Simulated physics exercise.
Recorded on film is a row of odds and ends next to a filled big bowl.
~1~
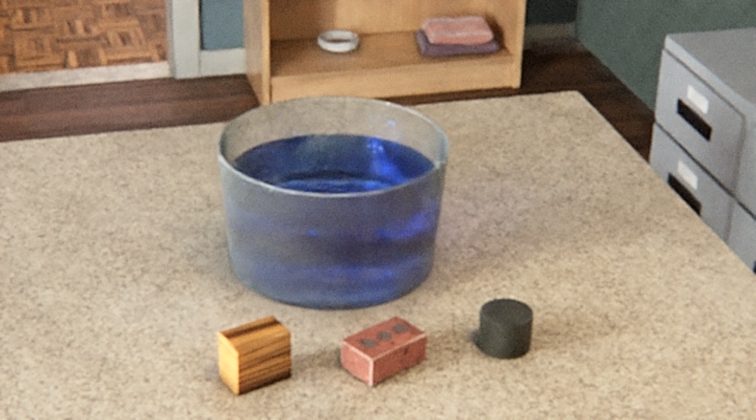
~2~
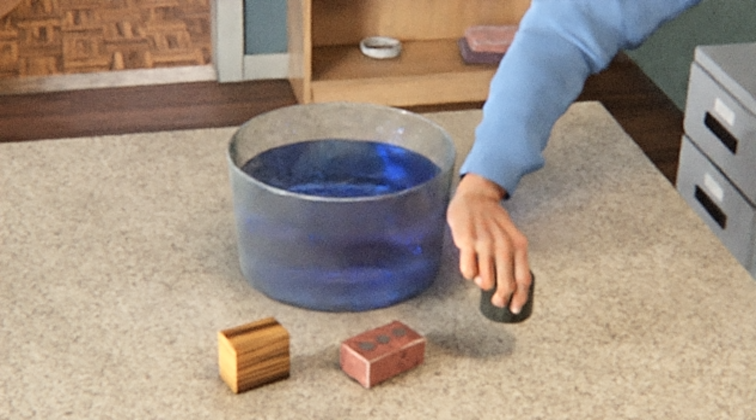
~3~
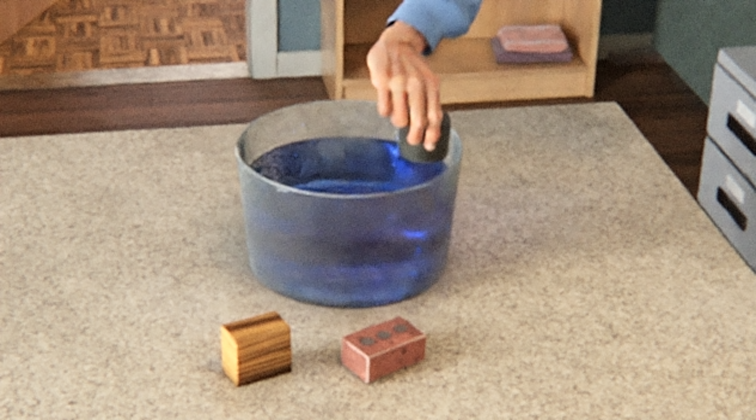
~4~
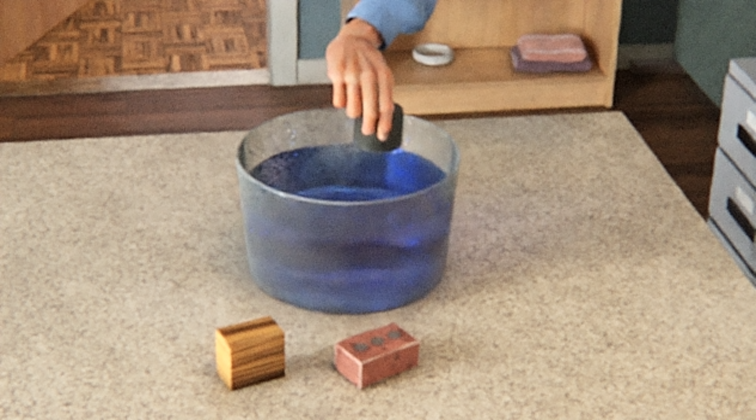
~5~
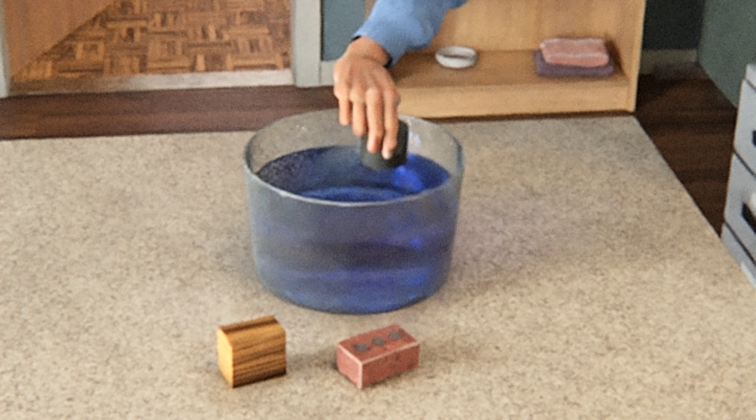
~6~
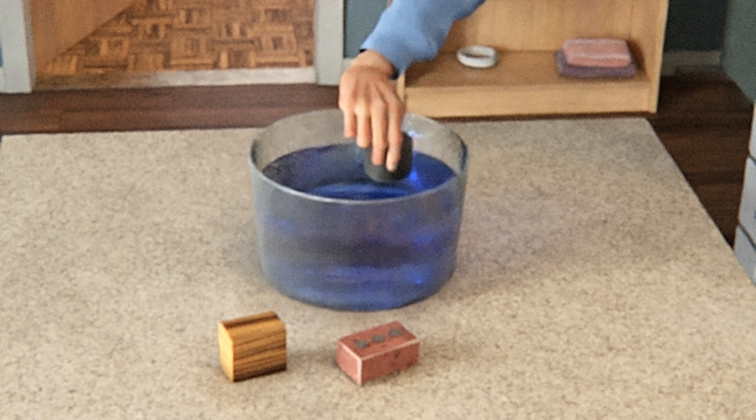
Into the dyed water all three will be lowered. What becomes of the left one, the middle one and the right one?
The one on the left keeps up, the one in the middle goes down, the one on the right goes down.
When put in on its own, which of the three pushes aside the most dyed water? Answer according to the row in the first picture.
The central piece.
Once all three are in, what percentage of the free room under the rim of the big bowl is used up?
I'd put it near 14 per cent.
Shortly, the iron weight ends at the bottom.
Then, the piece of brick ends at the bottom.
At the finish, the wooden block bobs at the top; afloat, wooden block.
